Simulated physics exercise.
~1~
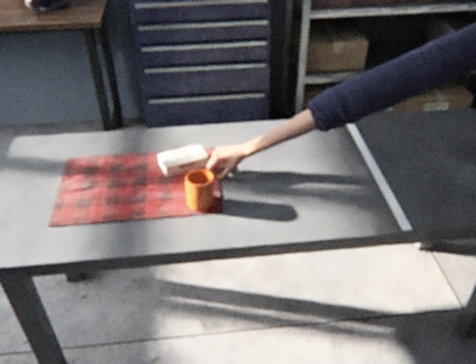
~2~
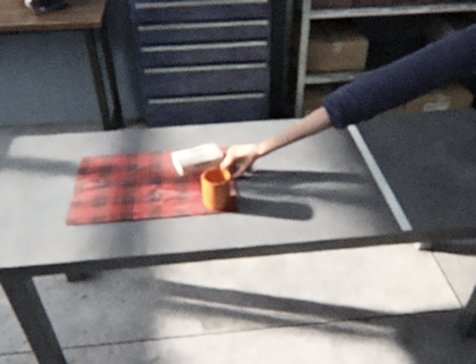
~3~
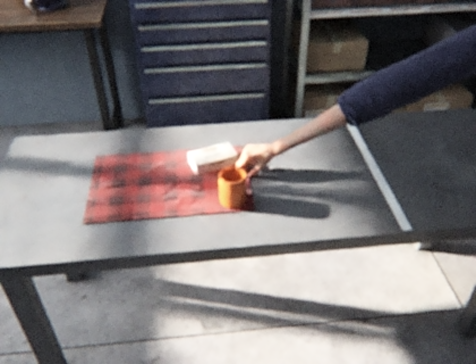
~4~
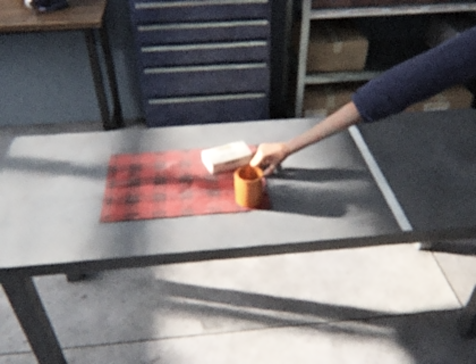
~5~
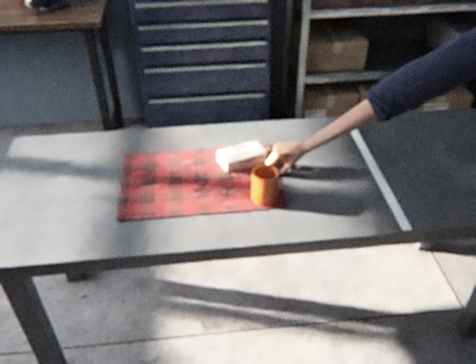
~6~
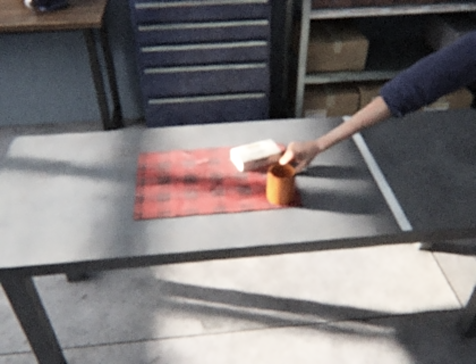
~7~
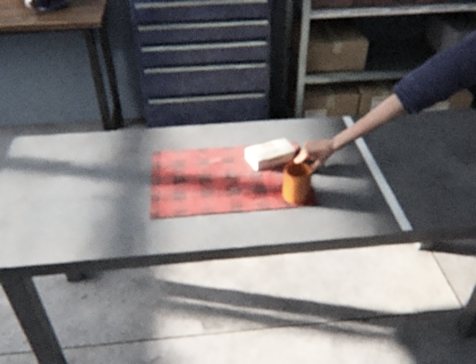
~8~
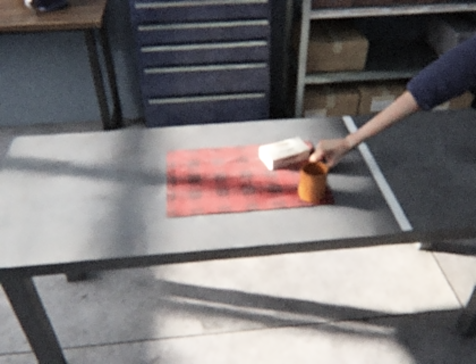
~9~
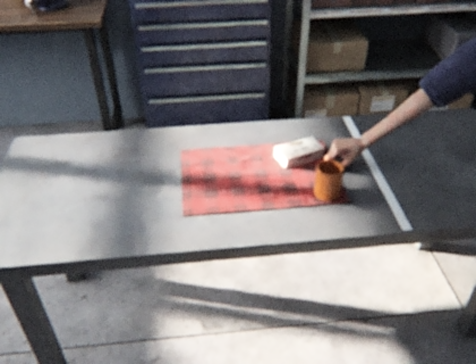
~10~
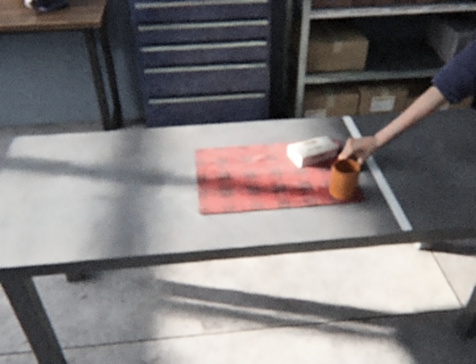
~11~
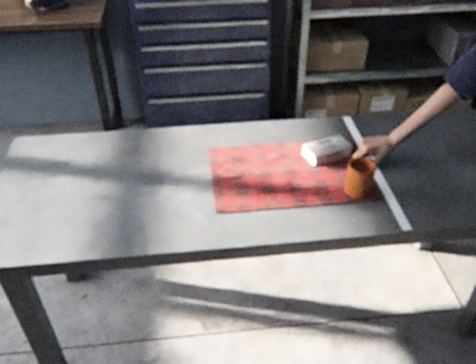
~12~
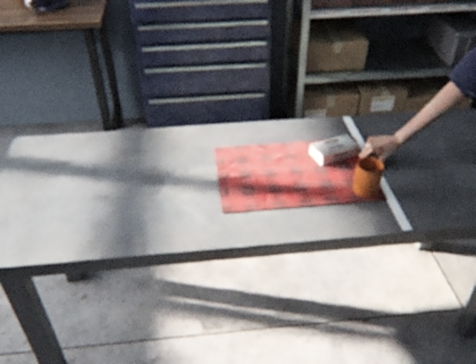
A red checked cloth carrying an orange mug and a white packet starts near the middle of a gray workbench, with a hand reaching in from the right beside them. The hand and dark-sleeved arm move steadily right, and the cloth slides along the benchtop with them. The mug stays upright near the cloth's right edge, while the packet rides just behind it. Together they cross patches of sunlight and shadow toward a pale strip of tape. The cloth's leading edge ends at the tape, with the mug and packet still resting on it and the hand still beside them.
